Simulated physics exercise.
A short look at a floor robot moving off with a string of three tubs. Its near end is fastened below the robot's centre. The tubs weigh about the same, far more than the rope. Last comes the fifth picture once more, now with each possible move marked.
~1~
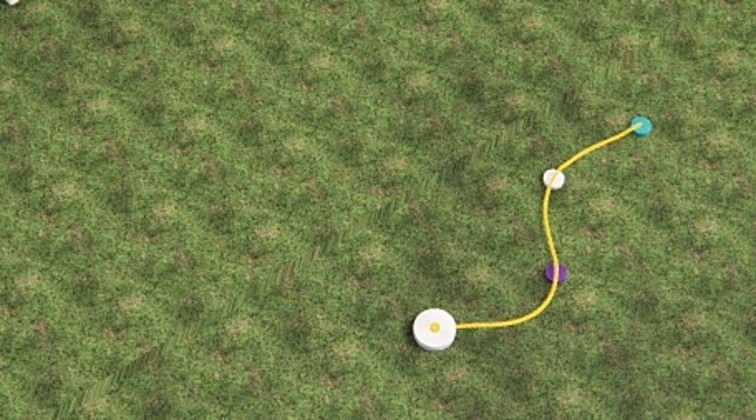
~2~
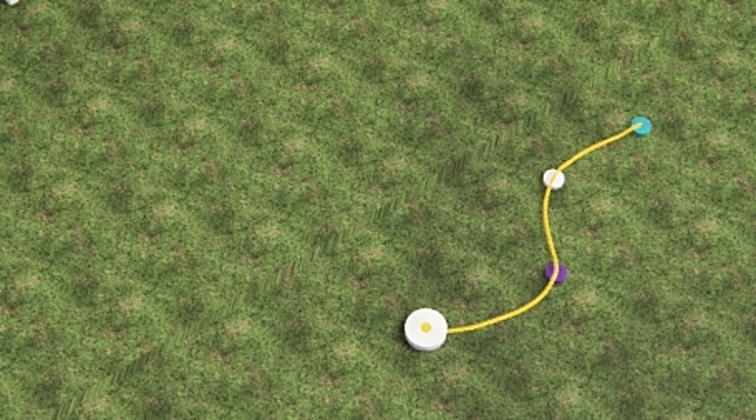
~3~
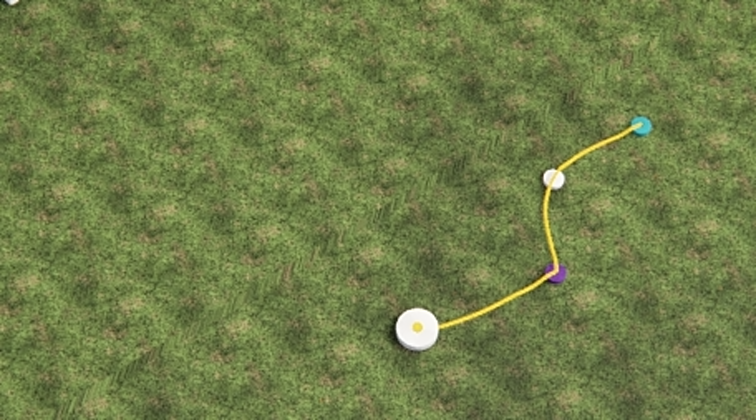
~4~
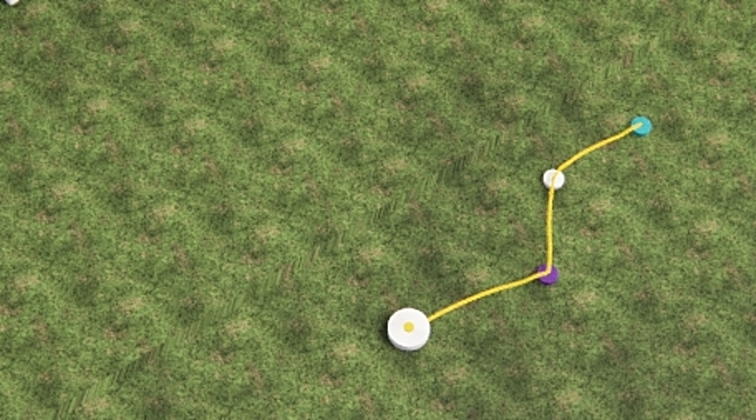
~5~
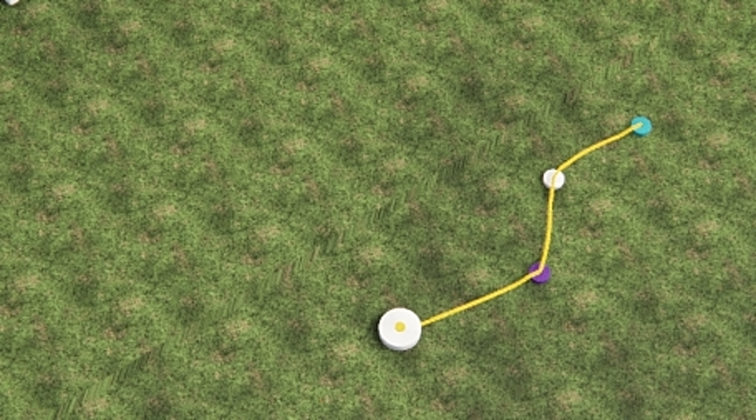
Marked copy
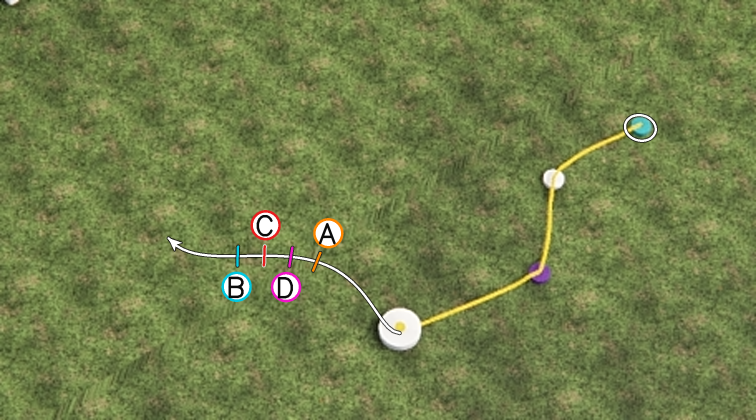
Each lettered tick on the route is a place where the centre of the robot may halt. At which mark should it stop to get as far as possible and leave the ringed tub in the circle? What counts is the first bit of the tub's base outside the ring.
Mark A.
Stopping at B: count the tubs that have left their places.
Three.
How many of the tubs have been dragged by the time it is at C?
Three.
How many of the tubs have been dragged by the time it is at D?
By then, three.
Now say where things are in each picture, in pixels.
In the first picture, purple tub (556, 273); robot (434, 331); turquoise tub (641, 126).
In the second picture, robot (426, 330); purple tub (556, 273).
In the third picture, robot (417, 330); purple tub (556, 273); white tub (554, 179).
In the fourth picture, robot (409, 330); purple tub (548, 274); white tub (554, 179).
In the fifth picture, robot (400, 330); purple tub (540, 273); white tub (554, 179); turquoise tub (641, 126).
On the marked copy, A at (317, 262); B at (238, 256); C at (264, 256); D at (291, 257); the ring at (640, 128); the route from (400, 333) via (294, 257) to (169, 238).
With A. Early on, robot (373, 303); turquoise tub (641, 126); white tub (554, 180); purple tub (522, 269).
Further on, robot (347, 274); turquoise tub (641, 126); white tub (554, 180); purple tub (499, 260).
At the end, robot (316, 258); turquoise tub (640, 126); white tub (552, 181); purple tub (467, 236); the ringed tub at the far end is still in its ring.
As for the rest, B drags the last tub to (591, 153); C drags the last tub to (610, 144); D drags the last tub to (628, 134).
